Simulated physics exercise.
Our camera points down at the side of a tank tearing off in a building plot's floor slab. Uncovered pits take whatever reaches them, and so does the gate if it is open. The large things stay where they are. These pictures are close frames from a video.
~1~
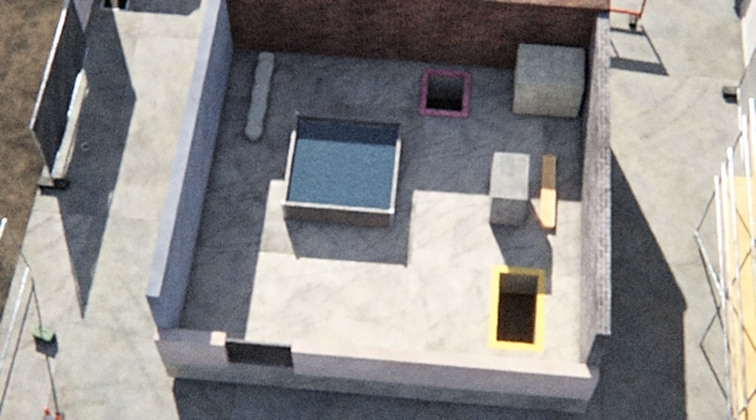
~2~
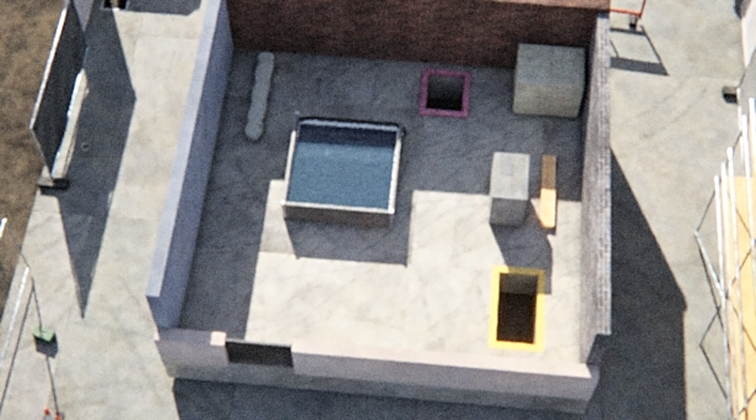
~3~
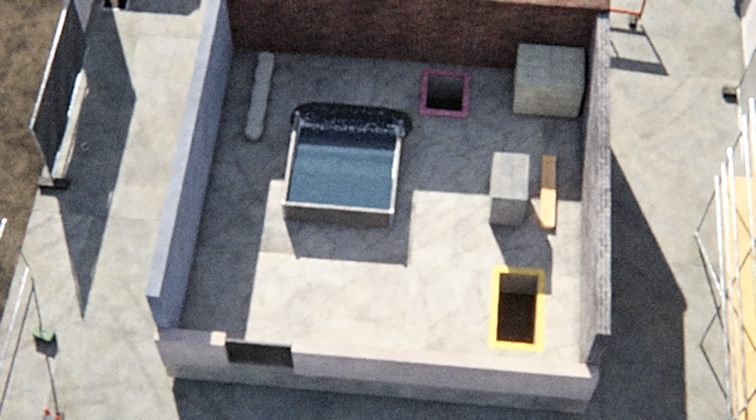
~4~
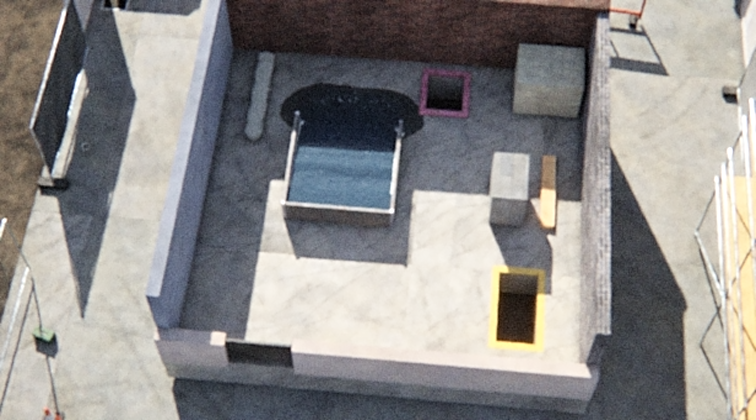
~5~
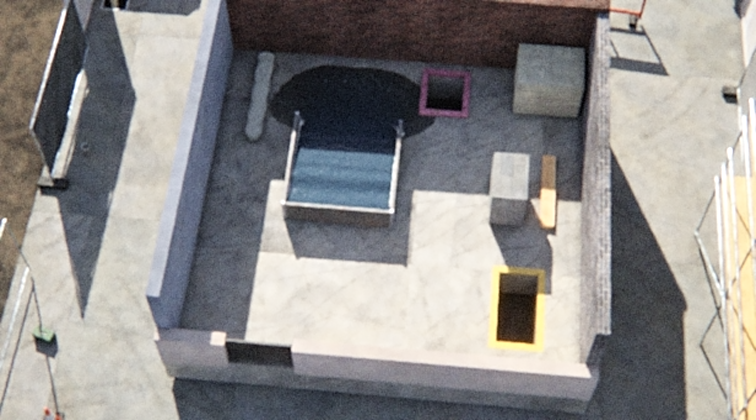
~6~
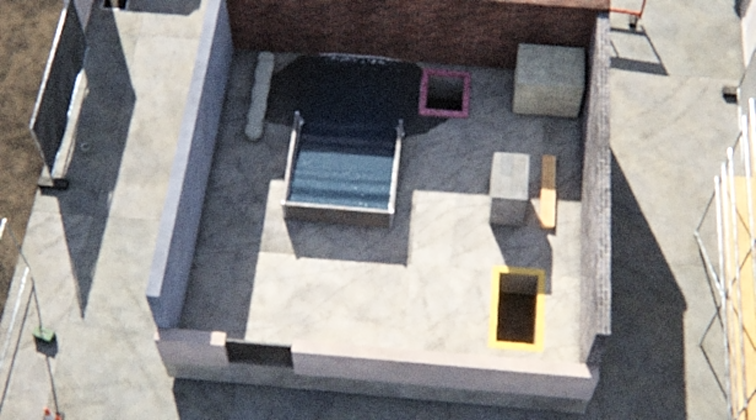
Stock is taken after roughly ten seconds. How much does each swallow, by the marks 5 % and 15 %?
At the end, the gate is going to fail to get to five per cent. The pink pit is going to fail to stay at fifteen per cent or less. The yellow pit is going to fail to get to five per cent.
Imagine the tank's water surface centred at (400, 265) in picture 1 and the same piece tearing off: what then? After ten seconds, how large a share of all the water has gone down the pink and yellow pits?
Pink about 20 %, yellow about 2 %.
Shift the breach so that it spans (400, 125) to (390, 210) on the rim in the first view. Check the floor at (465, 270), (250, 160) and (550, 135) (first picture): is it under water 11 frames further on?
In the order asked: Sodden, out of reach, sodden.
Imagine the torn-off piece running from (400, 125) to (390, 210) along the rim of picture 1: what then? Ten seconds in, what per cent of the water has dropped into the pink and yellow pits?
Estimates in per cent: Pink 6, yellow 35.
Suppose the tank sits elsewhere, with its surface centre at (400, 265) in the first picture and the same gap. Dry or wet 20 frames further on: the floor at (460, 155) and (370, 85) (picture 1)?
One after the other, they come out submerged and submerged.
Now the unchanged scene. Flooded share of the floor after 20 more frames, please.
Near 30 in a hundred.
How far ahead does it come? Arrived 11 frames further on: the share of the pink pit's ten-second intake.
That share would be near 20 %.
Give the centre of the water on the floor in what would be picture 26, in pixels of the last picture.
Roughly (340, 115) in the last picture.
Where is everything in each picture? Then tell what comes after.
In the first frame, still water in the tank at (343, 164).
In the second frame, the front is at a hidden place, out from the gap on the tank's far side.
In the third frame, water pours out on the tank's far side and has run to (408, 123).
In the fourth frame, the front is at (418, 114), out from the gap on the tank's far side.
In the fifth frame, the front is at (298, 79), out from the gap on the tank's far side.
In the sixth frame, water pours out on the tank's far side and has run to (408, 64).
A moment on, water covers 15 % of the floor; the gate 0 %, the pink pit 0 %, the yellow pit 0 %.
Next, water covers 15 % of the floor; the gate 0 %, the pink pit 4 %, the yellow pit 0 %.
Then, water covers 30 % of the floor; the gate 0 %, the pink pit 11 %, the yellow pit 0 %.
Later, water covers 55 % of the floor; the gate 0 %, the pink pit 16 %, the yellow pit 0 %.
In the end, water covers 80 % of the floor; the gate 0 %, the pink pit 17 %, the yellow pit 1 %.
